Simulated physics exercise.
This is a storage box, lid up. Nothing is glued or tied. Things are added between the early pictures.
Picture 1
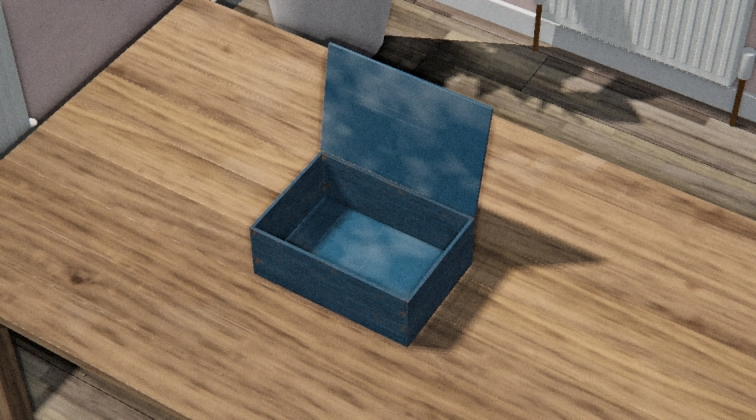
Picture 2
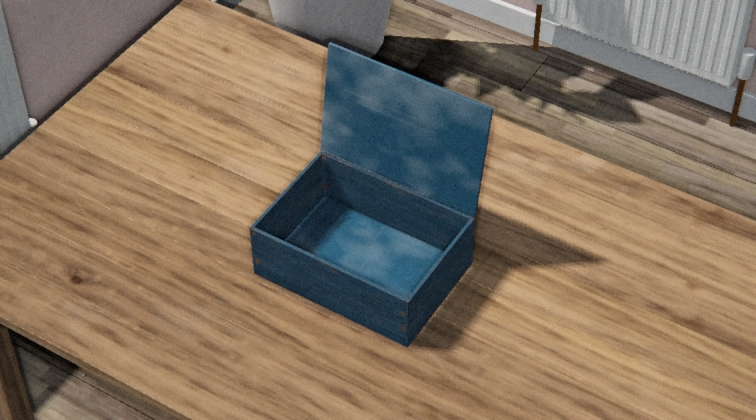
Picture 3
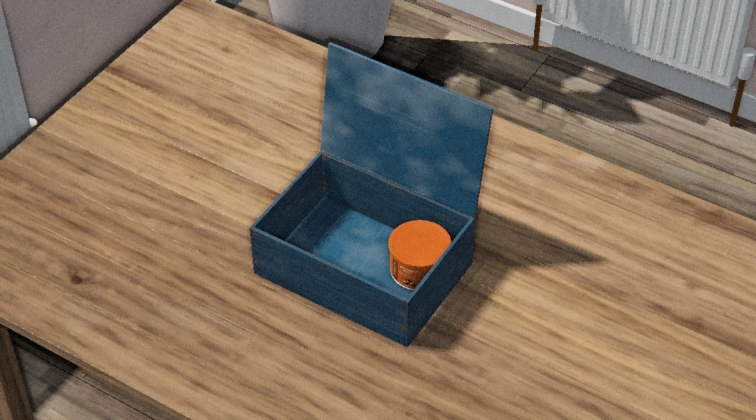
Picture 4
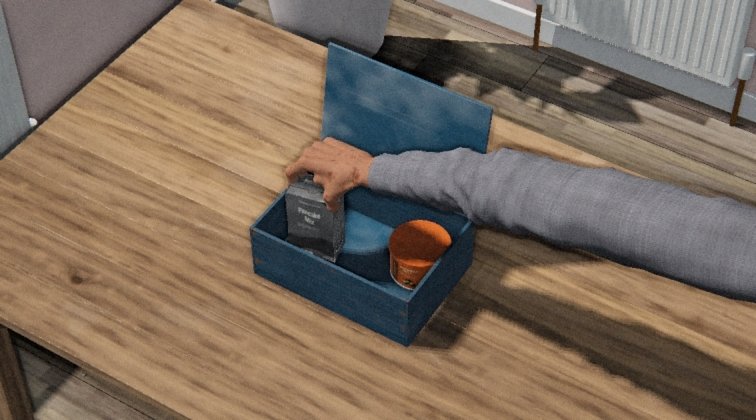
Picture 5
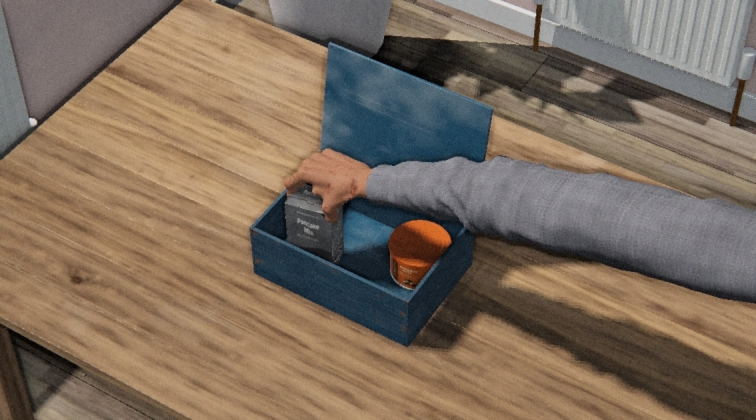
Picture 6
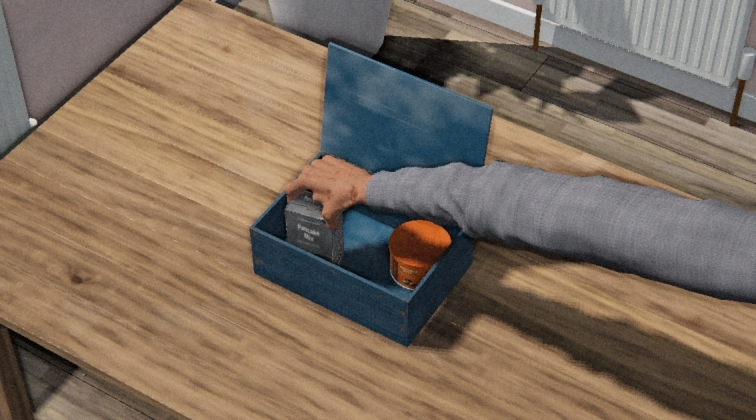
An orange tub appeared in the right side of an open blue box on a wooden table, and then a hand lowered a grey carton into the left side, keeping hold of it.
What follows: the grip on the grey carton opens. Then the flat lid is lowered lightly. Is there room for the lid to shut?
Outcome: The lid is held up.
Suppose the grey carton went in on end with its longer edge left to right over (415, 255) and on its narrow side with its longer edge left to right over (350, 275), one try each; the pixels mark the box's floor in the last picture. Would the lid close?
First, it is held up; second, it shuts flat.
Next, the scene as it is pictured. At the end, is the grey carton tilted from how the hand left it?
It keeps its pose.
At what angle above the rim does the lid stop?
About 18°.
Then, 1.30 s later than the last frame, lid 86° above the rim.
Then, 1.70 s later than the last frame, lid 50° above the rim.
Then, 1.80 s later than the last frame, lid 34° above the rim.
When it is over, lid 18° above the rim; both as before. End places, in pixels of the last picture, grey carton near (315, 234).
